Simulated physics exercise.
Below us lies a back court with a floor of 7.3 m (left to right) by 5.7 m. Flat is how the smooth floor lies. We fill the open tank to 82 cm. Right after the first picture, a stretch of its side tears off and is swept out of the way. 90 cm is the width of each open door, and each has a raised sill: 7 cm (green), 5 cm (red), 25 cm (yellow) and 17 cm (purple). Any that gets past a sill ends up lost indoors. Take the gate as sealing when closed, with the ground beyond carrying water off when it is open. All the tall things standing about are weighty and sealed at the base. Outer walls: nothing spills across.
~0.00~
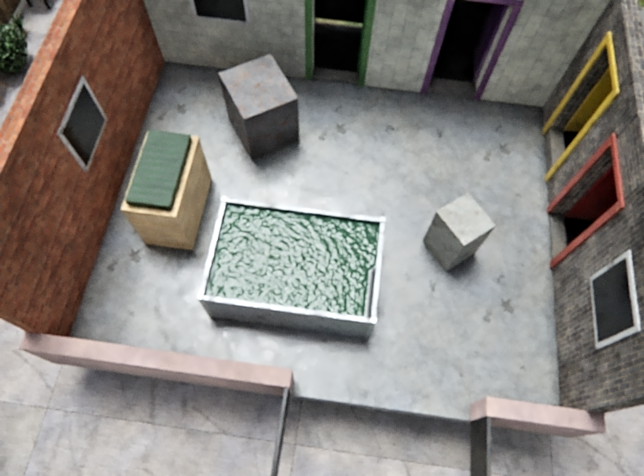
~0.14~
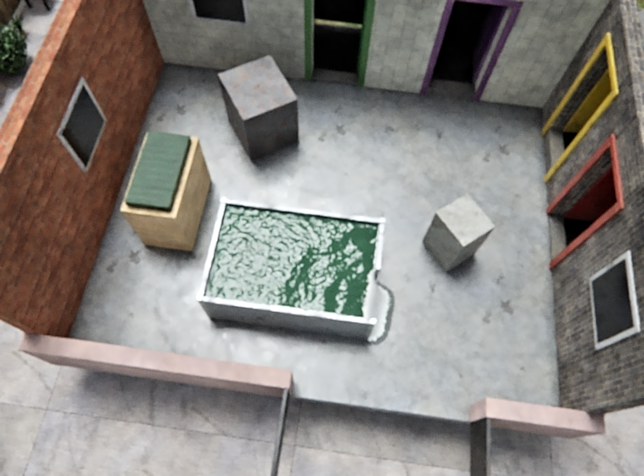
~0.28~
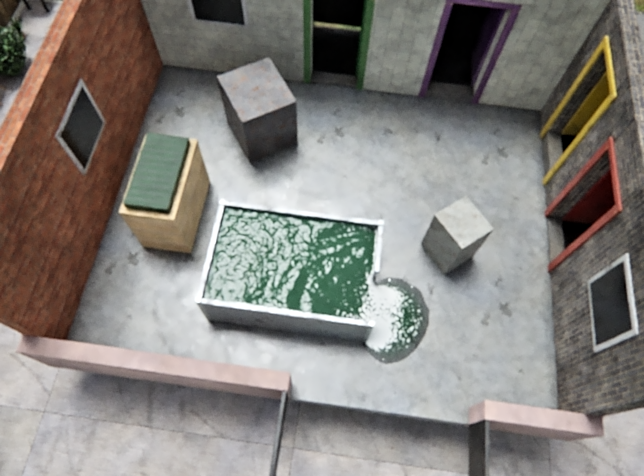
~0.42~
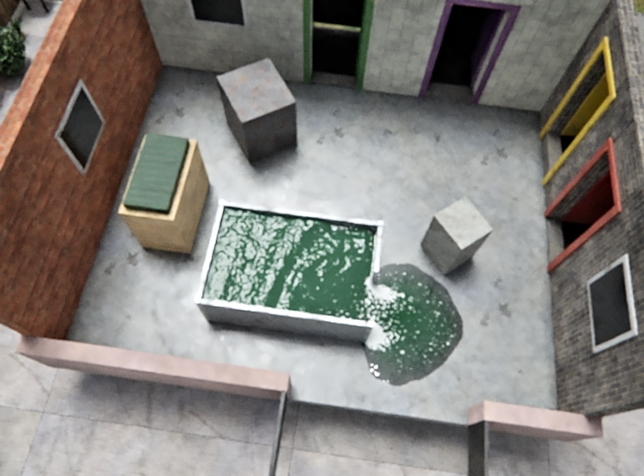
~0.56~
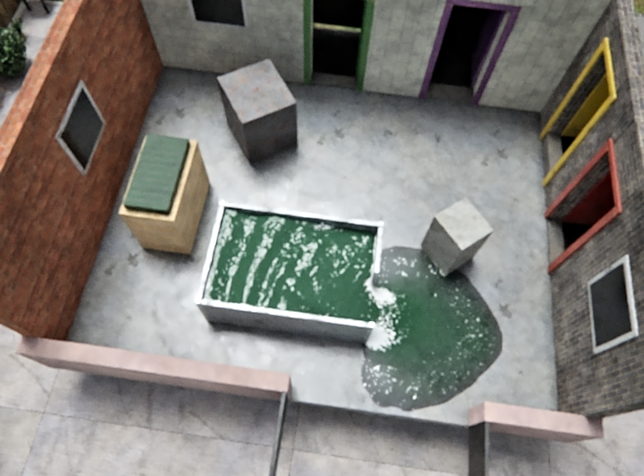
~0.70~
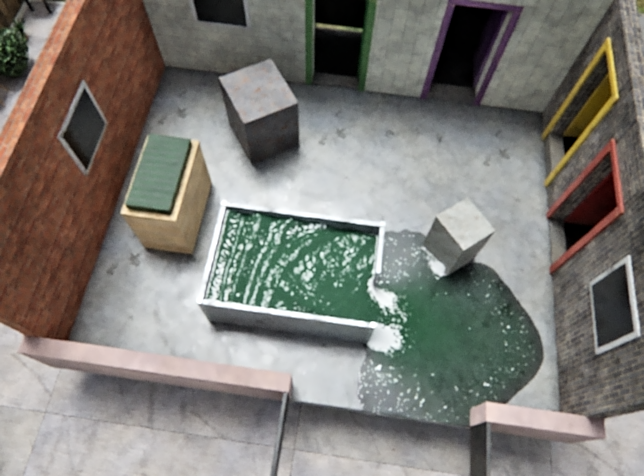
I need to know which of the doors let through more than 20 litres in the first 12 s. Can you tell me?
One by one: The green door never breaches the limit. The red door breaches the limit. The yellow door never breaches the limit. The purple door never breaches the limit.
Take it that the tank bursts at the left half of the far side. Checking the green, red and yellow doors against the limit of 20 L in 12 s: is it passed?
Green beyond, red beyond, yellow short.
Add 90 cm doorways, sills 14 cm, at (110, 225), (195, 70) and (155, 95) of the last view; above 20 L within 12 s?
First doorway falls short, second falls short, third falls short.
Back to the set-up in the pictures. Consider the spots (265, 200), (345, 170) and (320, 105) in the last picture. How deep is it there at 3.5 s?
Depth readings in turn - 0, 1, 0 cm.
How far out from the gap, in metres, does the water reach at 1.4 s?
I'd say around 3.2 m from the gap.
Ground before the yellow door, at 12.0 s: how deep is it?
Depth: Approx. 8.0 cm.
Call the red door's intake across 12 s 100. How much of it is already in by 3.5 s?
Roughly 50 percent is in by then.
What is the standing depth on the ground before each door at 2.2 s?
In centimetres - green: 0, red: 14, yellow: 2, purple: 0.
After 1.4 s water covers 20 % of the floor and is deepest (49 cm) near (551, 420); green door not reached, red door 9 cm at the sill, 1 L in, yellow door not reached, purple door not reached.
After 2.2 s water covers 25 % of the floor and is deepest (40 cm) near (551, 420); green door not reached, red door 14 cm at the sill, 21 L in, yellow door 2 cm at the sill, 0 L in, purple door not reached.
After 3.5 s water covers 35 % of the floor and is deepest (28 cm) near (372, 321); green door not reached, red door 12 cm at the sill, 63 L in, yellow door 6 cm at the sill, 0 L in, purple door 5 cm at the sill, 0 L in.
After 7.0 s water covers 60 % of the floor and is deepest (16 cm) near (537, 153); green door 6 cm at the sill, 0 L in, red door 8 cm at the sill, 113 L in, yellow door 11 cm at the sill, 0 L in, purple door 13 cm at the sill, 0 L in.
After 12.0 s water covers 90 % of the floor and is deepest (10 cm) near (293, 130); green door 8 cm at the sill, 5 L in, red door 6 cm at the sill, 129 L in, yellow door 8 cm at the sill, 0 L in, purple door 7 cm at the sill, 0 L in.
